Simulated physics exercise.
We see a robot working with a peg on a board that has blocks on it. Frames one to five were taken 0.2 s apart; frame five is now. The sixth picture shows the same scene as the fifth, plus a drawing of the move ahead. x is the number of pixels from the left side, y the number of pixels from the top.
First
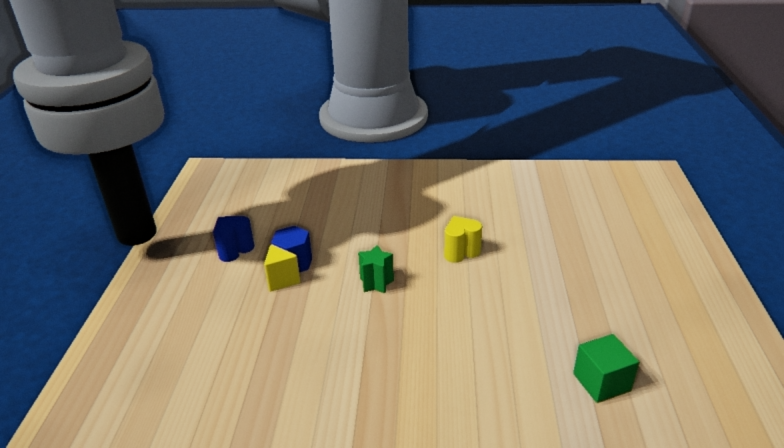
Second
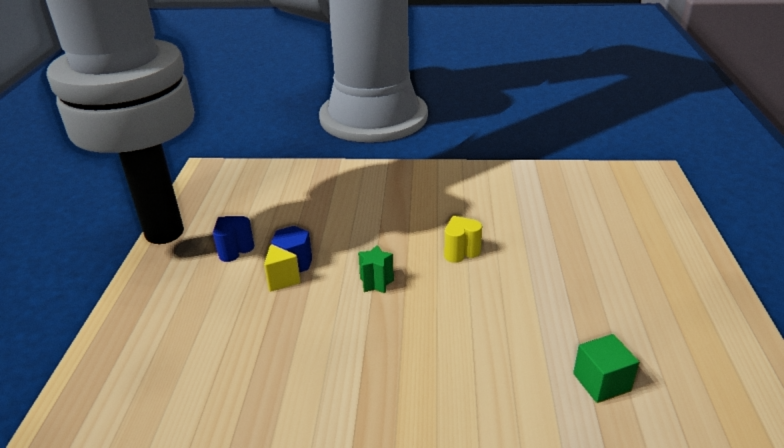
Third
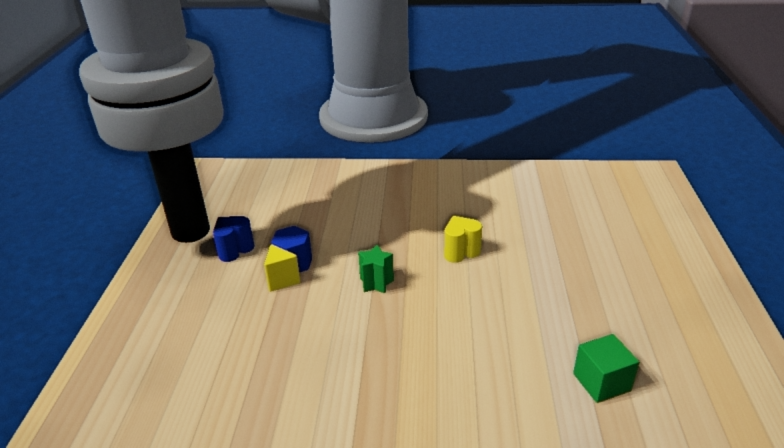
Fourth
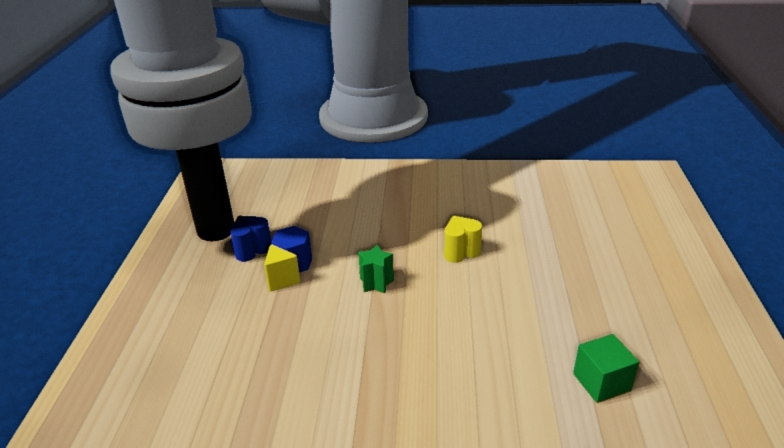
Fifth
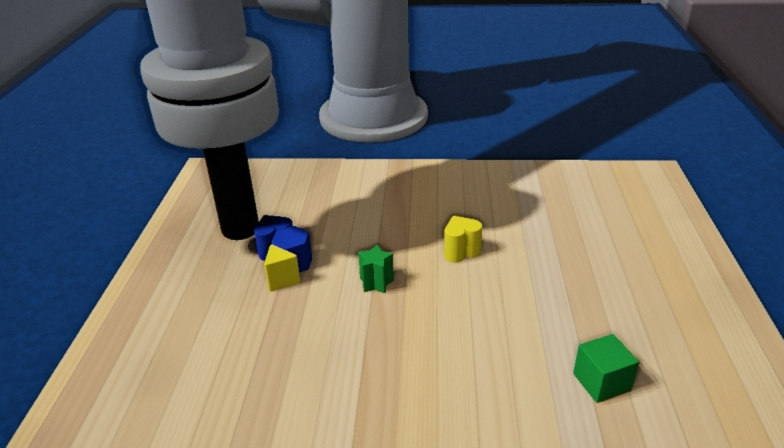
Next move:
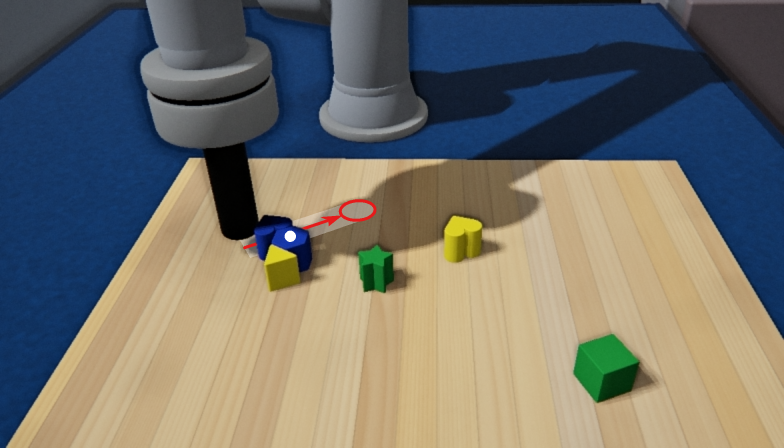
The clip shows a robot arm moving a black peg rightward across a wooden board with blue, yellow and green blocks, pushing a blue heart-shaped block right toward a nearby blue block and yellow triangle while the other blocks remain still.
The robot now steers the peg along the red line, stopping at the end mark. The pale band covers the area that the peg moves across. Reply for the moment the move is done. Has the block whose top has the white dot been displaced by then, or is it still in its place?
The answer is that it is displaced.
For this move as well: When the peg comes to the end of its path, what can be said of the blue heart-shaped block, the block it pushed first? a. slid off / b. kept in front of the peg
I choose a.
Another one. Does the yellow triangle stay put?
I believe so.
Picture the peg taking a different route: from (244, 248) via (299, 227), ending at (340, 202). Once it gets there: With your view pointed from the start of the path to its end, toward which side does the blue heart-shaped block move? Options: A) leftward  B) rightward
I choose B.
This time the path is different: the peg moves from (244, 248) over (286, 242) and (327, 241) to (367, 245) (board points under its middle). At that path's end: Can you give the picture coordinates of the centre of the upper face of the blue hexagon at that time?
Its top middle will sit at (314, 241).
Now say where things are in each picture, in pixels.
The first frame shows peg tip (138, 236); block tops, blue heart-shaped block (229, 224); yellow triangle (277, 254); blue hexagon (290, 236).
The second frame shows peg (165, 234); blocks unchanged.
The third frame shows peg (191, 233); blocks unchanged.
The fourth frame shows peg (217, 232); blue heart-shaped block (247, 224).
The fifth frame shows peg (241, 231); blue heart-shaped block (272, 223); yellow triangle (277, 254); blue hexagon (290, 236).
Path on the board, in a line from (244, 248) to (358, 210); the dot is on the blue hexagon.
On the path given first. One third of the way, peg (282, 218); blue heart-shaped block (308, 219), turned 45° clockwise; blue hexagon (301, 237), turned 35° clockwise.
Two thirds of the way, peg (320, 206); blue heart-shaped block (312, 219), turned 50° clockwise; blue hexagon (301, 237), turned 35° clockwise.
At the end, peg (357, 194); blue heart-shaped block (312, 219), turned 50° clockwise; yellow triangle in place; blue hexagon (301, 237), turned 35° clockwise.
